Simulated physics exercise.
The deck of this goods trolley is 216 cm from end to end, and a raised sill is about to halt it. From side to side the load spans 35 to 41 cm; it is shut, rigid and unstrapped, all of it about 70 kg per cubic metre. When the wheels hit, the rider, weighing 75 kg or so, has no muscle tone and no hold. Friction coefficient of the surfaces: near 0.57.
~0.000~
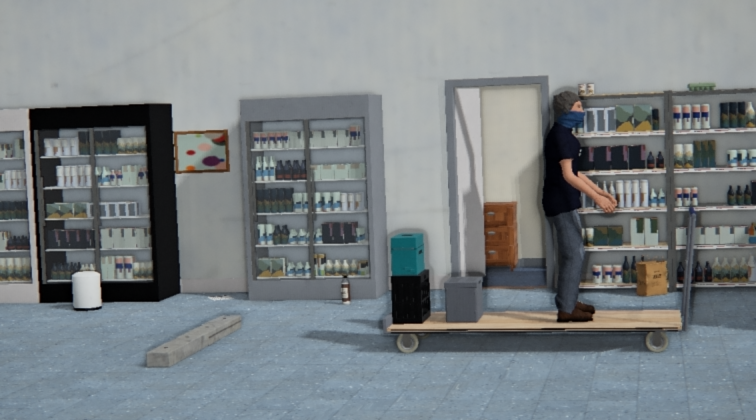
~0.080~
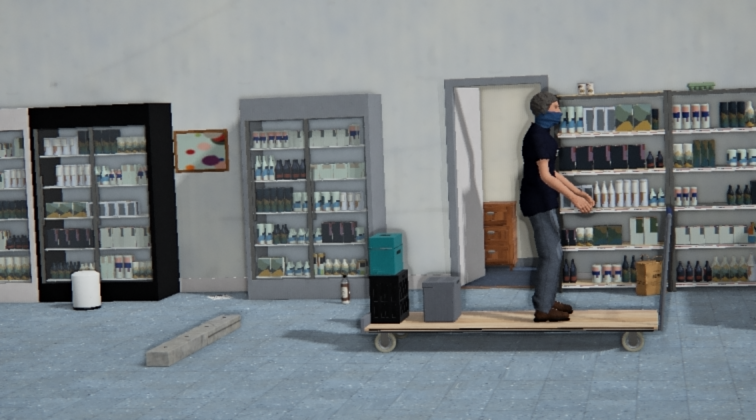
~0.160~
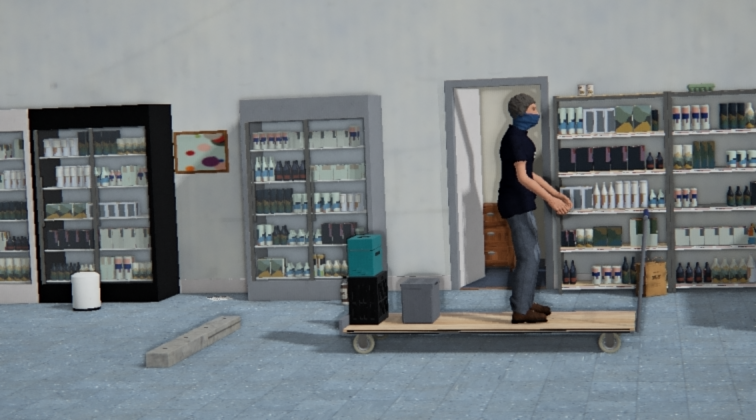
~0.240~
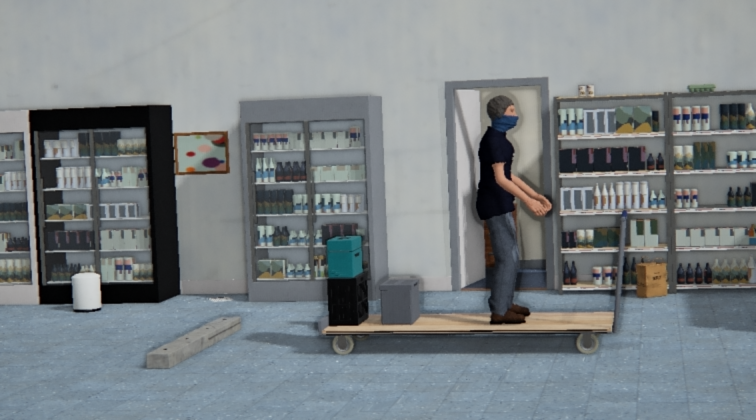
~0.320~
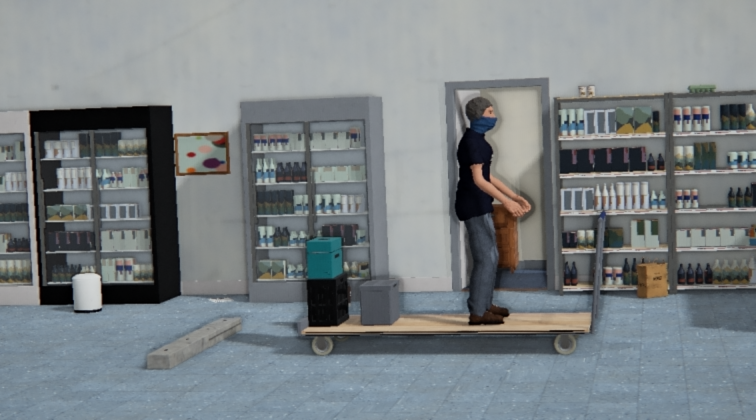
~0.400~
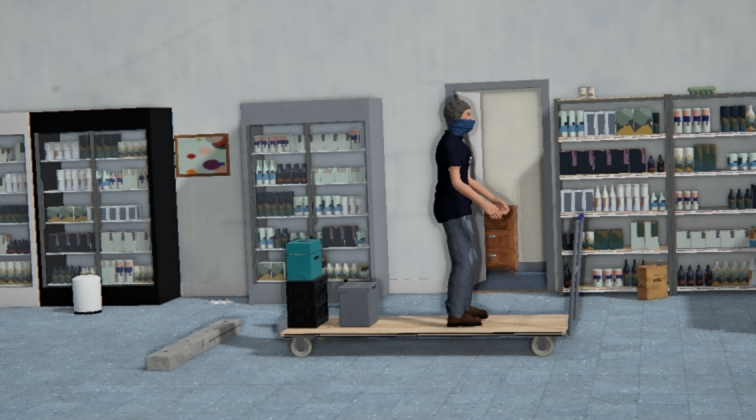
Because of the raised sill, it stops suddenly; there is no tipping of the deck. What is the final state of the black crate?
You'll see it keep inside the edge.
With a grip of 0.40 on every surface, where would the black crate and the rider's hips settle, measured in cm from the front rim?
Black 20 behind, hips 30 behind.
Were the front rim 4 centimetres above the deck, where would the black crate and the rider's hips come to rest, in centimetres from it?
In that case black 20 past, hips 10 past.
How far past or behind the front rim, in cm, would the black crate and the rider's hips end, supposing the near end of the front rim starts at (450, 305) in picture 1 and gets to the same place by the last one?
In that case black 60 past, hips 120 past.
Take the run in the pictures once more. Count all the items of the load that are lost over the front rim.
I make the total 1.
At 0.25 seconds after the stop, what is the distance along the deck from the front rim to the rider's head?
90 cm behind it.
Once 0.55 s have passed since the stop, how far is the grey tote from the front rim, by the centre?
Behind the rim, near 40 cm.
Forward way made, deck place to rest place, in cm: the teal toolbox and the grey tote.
Forward shift, cm - teal: 75; grey: 15.
After 0.77 s the deck stops.
After 1.02 s the black crate is 11 cm behind the rim, tilted 20°, near (210, 299) in the last picture's view.
After 1.32 s the black crate is 16 cm behind the rim, tilted 0°, near (215, 303) in the last picture's view.
After 1.77 s the black crate is 15 cm behind the rim, tilted 0°, near (215, 303) in the last picture's view.
At rest, 3.3 s, past the rim, teal toolbox; behind it, black crate, grey tote and the rider's hips.
